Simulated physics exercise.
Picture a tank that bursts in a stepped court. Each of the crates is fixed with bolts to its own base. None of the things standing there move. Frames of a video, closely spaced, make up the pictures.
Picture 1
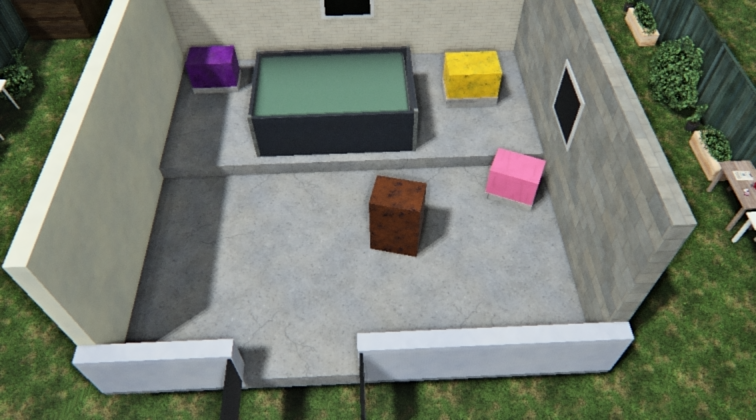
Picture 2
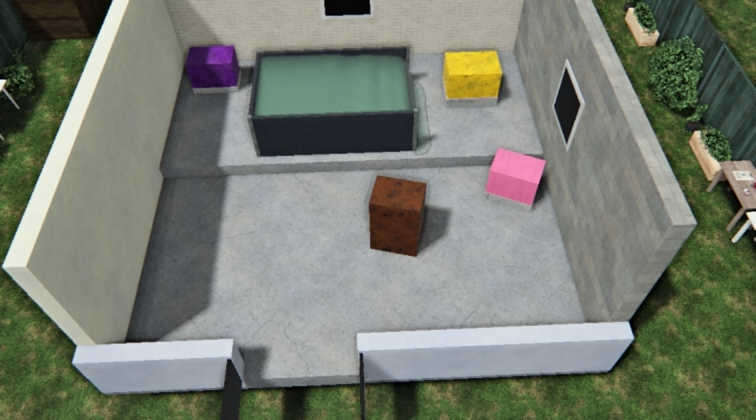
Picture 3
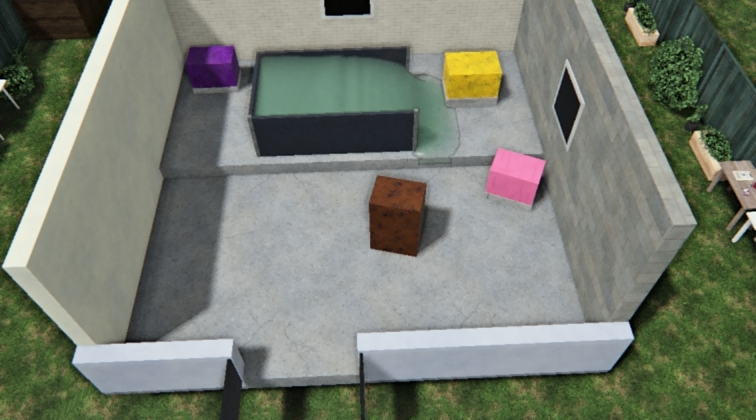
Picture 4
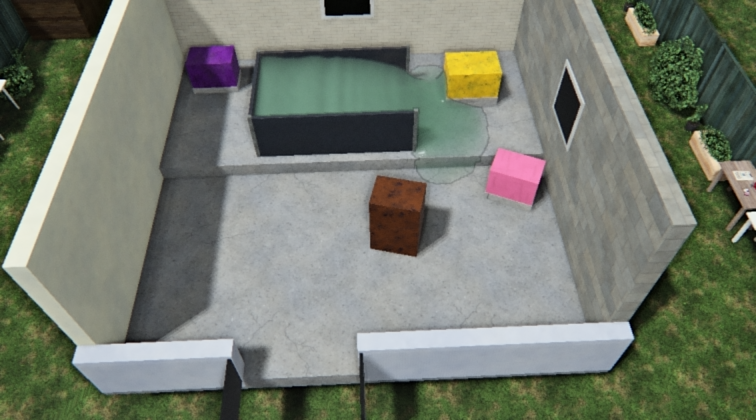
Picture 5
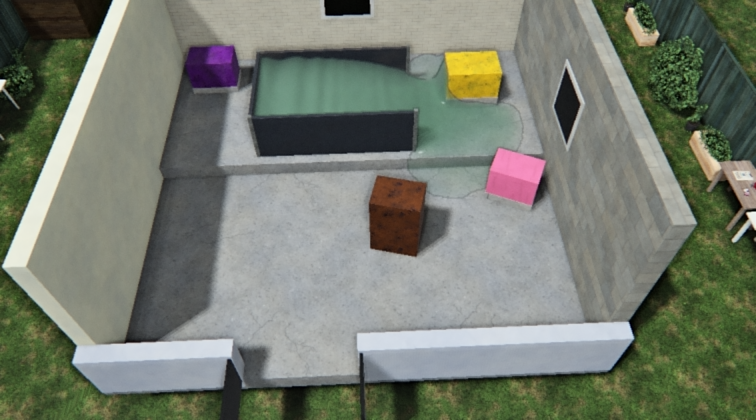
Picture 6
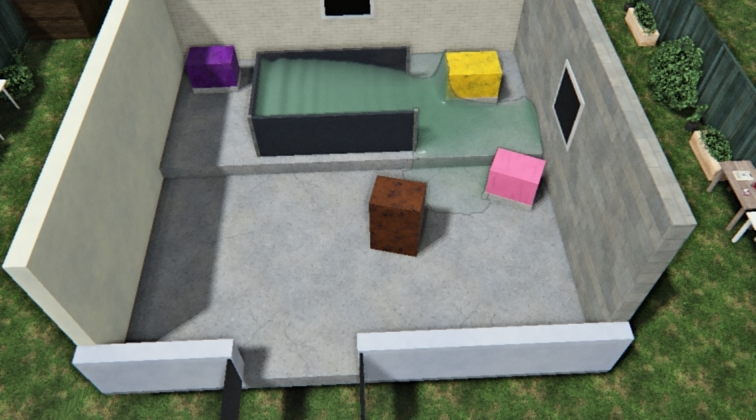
A walled concrete court with a raised back section, bordered by grass, is seen from high above its open front. A dark tank of green water stands at the back between a purple block and a yellow one, with a pink block at right and a rusty brown block near the centre. Water pours from the tank's right side, spreads around the yellow block and over the step toward the pink one.
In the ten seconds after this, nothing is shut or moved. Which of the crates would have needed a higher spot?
In the end pink crate: Reached, yellow crate: Reached, purple crate: Reached.
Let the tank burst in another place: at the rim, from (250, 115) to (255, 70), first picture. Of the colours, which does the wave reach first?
That would be the crate marked purple.
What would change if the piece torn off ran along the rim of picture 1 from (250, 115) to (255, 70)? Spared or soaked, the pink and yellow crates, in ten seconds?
The pink one is reached; the yellow one is not reached.
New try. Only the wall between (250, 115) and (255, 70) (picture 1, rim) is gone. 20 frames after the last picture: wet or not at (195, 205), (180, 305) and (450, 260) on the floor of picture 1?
Taken in turn, that's reached, reached, and finally not reached.
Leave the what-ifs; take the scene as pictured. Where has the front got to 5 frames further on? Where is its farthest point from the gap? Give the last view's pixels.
I'd point to (556, 252).
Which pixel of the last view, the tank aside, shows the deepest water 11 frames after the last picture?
(527, 182).
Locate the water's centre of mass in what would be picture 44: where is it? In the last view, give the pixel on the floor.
Estimate: (373, 178).
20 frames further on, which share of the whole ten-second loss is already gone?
Result, approximate: 0 per cent.
A moment on, water covers 20 % of the floor; the pink crate water round its plinth, the yellow crate water round its plinth, the purple crate not reached.
Next, water covers 40 % of the floor; the pink crate water round its plinth, the yellow crate water round its plinth, the purple crate not reached.
Then, water covers 55 % of the floor; the pink crate water round its plinth, the yellow crate water round its plinth, the purple crate water round its plinth.
Later, water covers 95 % of the floor; the pink crate water round its plinth, the yellow crate water round its plinth, the purple crate water round its plinth.
In the end, water covers 100 % of the floor; the pink crate was topped, the yellow crate was topped, the purple crate was topped.
